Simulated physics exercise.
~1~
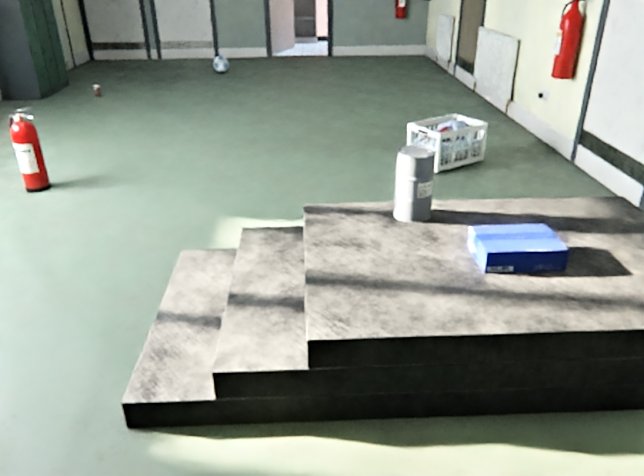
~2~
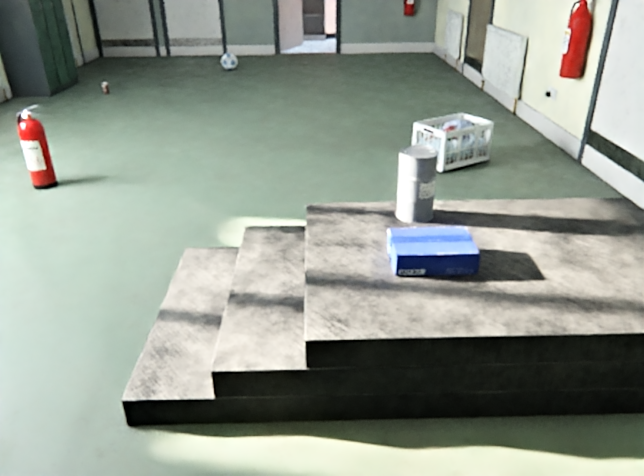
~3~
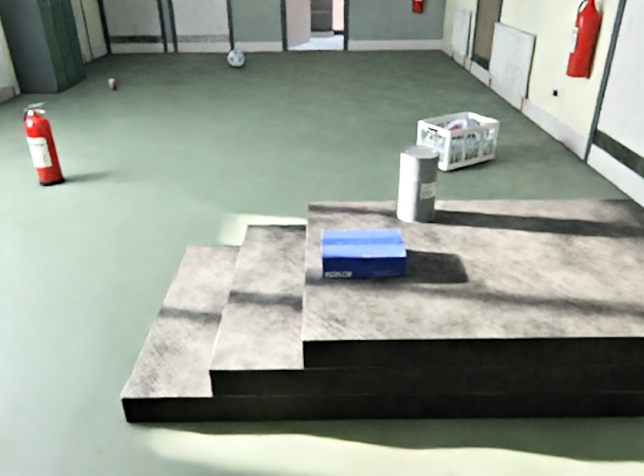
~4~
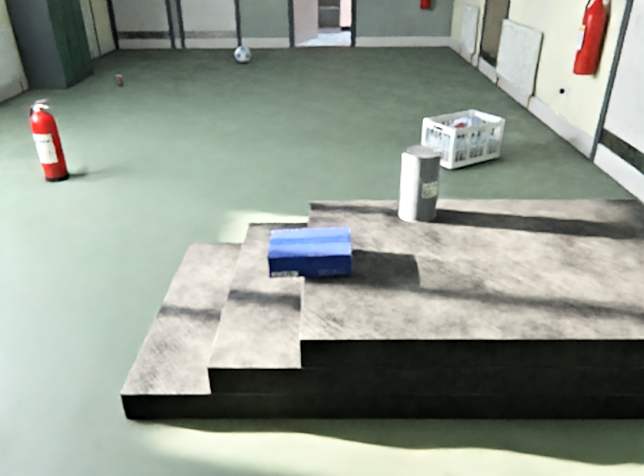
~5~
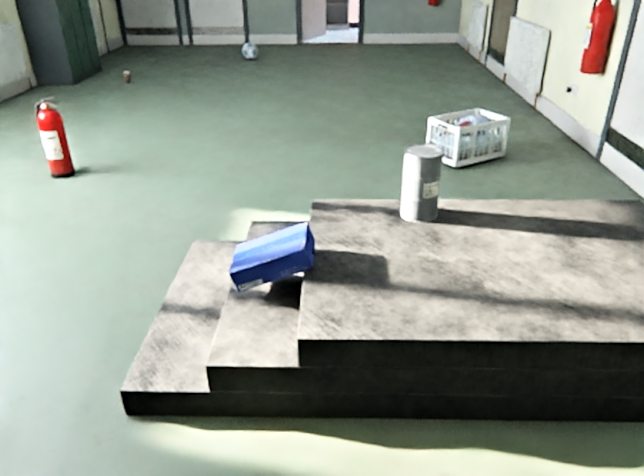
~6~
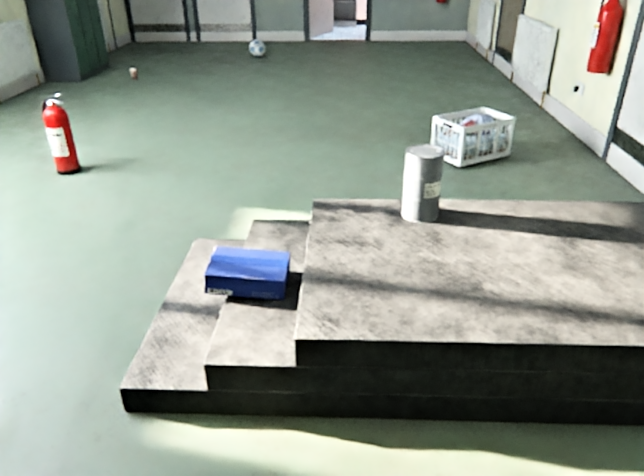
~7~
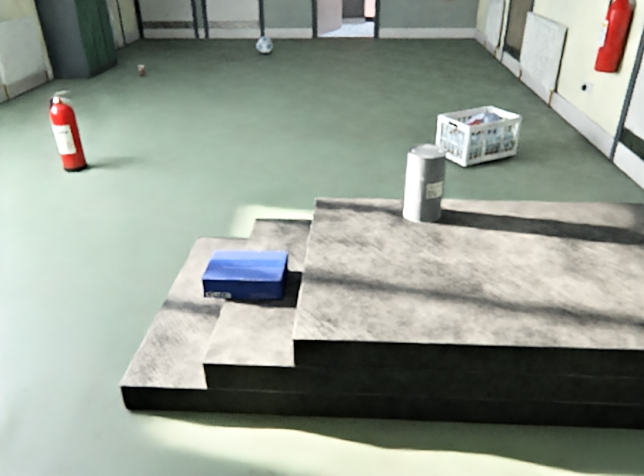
In a large green-floored room, a blue box slid left across a low landing past a grey canister, tipped over the edge and dropped onto the step below, where it came to rest while the canister stayed standing in its place.
